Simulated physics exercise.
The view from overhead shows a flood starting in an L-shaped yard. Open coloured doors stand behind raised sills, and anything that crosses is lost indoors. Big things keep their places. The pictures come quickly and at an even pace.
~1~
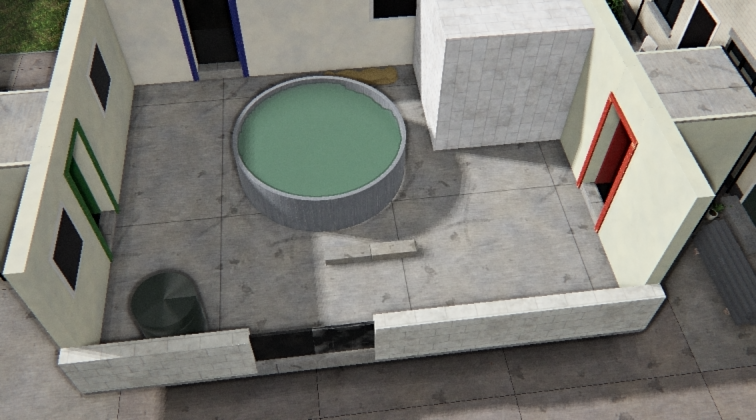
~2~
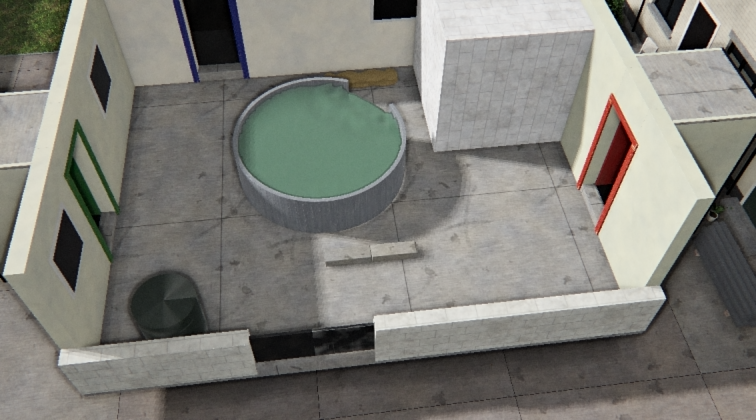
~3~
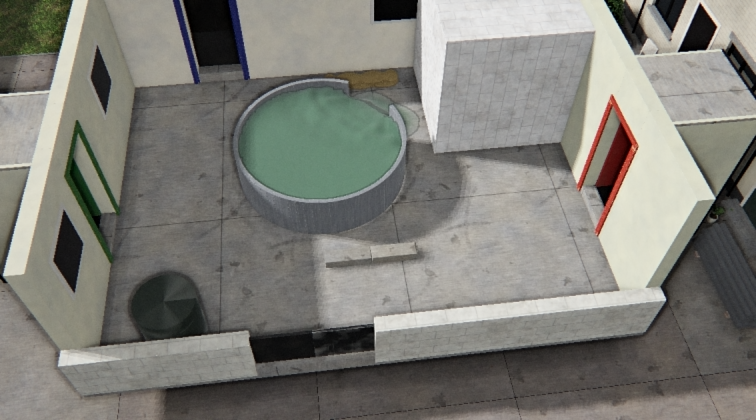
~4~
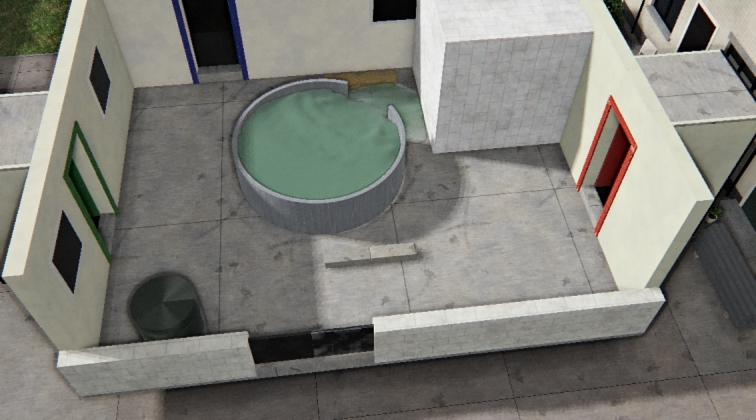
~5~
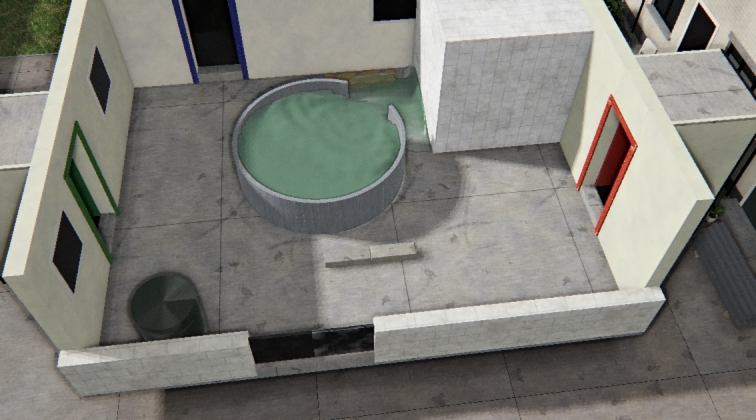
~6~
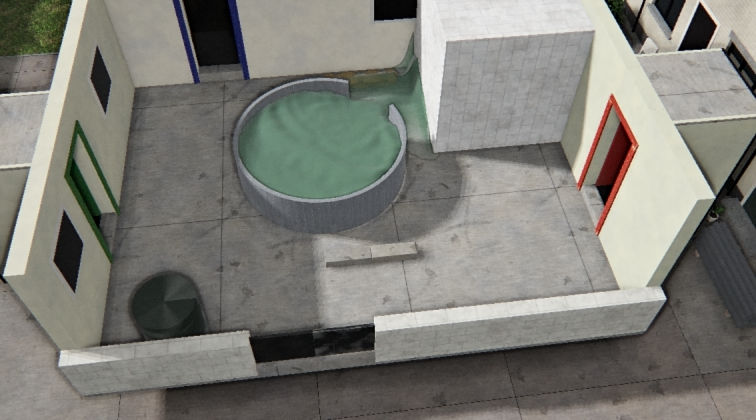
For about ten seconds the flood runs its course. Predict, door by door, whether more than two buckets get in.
The blue door does not pass two; the red door does not pass two; the green door does not pass two.
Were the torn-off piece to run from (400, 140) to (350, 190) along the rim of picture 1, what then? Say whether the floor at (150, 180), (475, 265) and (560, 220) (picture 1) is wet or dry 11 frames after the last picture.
Taken one by one: Unaffected, then sodden, then sodden.
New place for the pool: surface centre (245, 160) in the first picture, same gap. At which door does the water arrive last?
The red-painted one comes last.
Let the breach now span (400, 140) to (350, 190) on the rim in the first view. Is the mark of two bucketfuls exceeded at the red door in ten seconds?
Result for red - above threshold.
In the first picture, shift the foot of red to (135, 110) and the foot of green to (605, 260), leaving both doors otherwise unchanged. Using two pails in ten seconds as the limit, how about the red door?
Outcome for the red: Exceeded.
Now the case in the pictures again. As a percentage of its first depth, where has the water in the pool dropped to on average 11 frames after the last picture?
Roughly 70 percent.
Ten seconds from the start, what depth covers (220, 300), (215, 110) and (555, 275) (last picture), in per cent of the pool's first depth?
Around 18, 6 and 12 percent, in that order.
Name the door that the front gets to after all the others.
I'd go with the door marked red.
A moment on, water covers 15 % of the floor; the blue door not reached, the red door not reached, the green door not reached.
Next, water covers 25 % of the floor; the blue door wet at the sill, nothing in, the red door not reached, the green door not reached.
Then, water covers 50 % of the floor; the blue door wet at the sill, nothing in, the red door not reached, the green door not reached.
Later, water covers 85 % of the floor; the blue door wet at the sill, nothing in, the red door wet at the sill, nothing in, the green door wet at the sill, nothing in.
In the end, water covers 95 % of the floor; the blue door wet at the sill, nothing in, the red door wet at the sill, nothing in, the green door wet at the sill, nothing in.
